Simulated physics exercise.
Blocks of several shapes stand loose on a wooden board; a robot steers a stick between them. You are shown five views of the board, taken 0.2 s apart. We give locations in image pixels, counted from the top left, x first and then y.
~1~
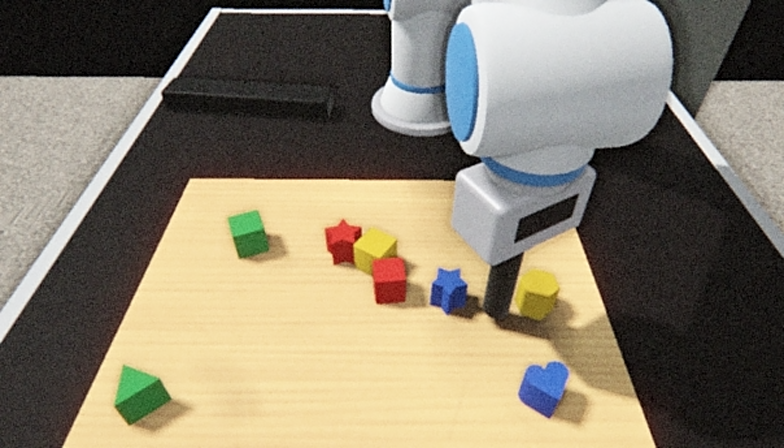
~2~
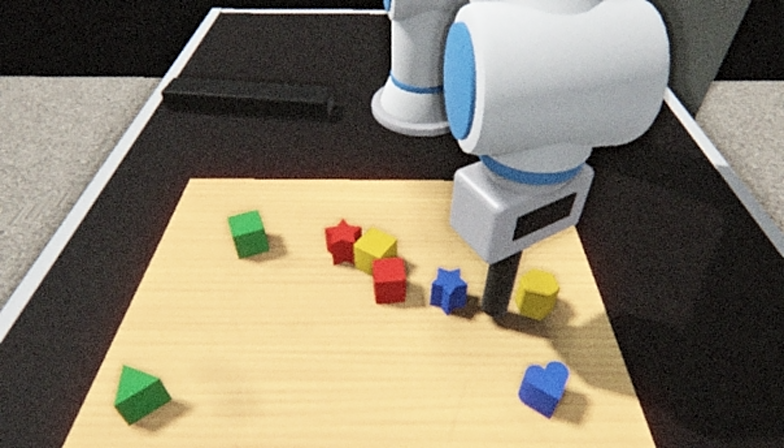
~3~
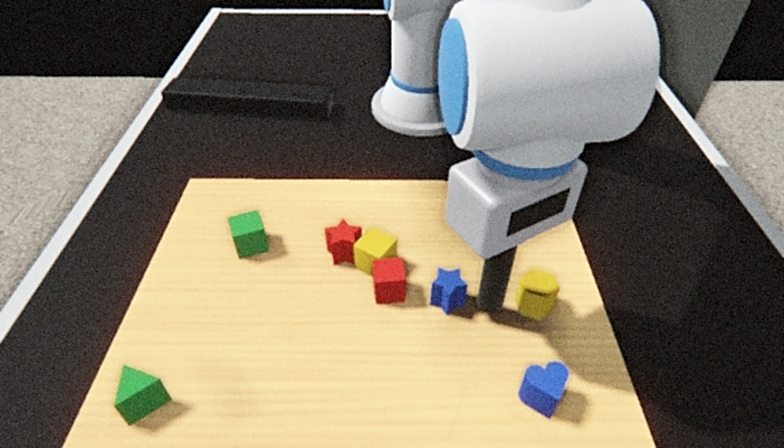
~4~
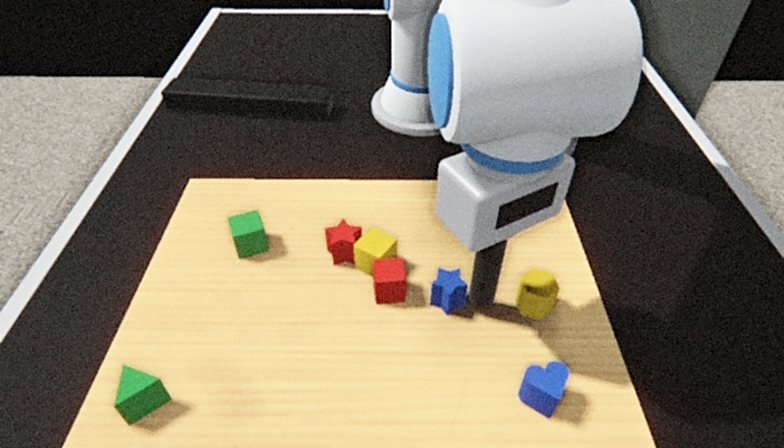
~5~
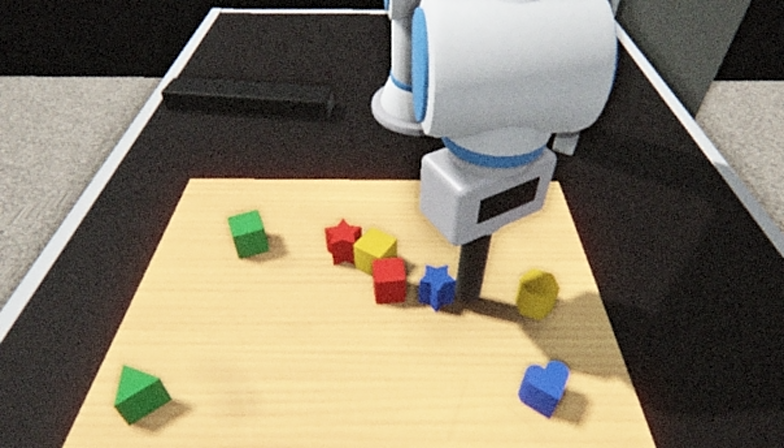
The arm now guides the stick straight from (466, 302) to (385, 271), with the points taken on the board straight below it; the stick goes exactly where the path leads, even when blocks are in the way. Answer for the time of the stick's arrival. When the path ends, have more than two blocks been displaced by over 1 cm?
It seems so.
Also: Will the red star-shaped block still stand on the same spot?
My answer is no.
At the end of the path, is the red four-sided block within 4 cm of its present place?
No, it doesn't check out.
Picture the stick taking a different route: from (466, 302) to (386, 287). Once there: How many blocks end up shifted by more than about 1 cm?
Count: 2.
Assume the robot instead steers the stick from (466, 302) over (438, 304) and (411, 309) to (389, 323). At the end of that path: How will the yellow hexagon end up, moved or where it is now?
That block stands still.
What follows on the original path. Halfway along, stick (425, 277); red four-sided block (364, 270); blue star-shaped block (395, 267), turned 30° anticlockwise.
At the end, stick (385, 262); red star-shaped block (334, 226), turned 20° clockwise; yellow four-sided block (360, 238); red four-sided block (343, 274), turned 15° anticlockwise; blue star-shaped block (373, 266), turned 40° anticlockwise.
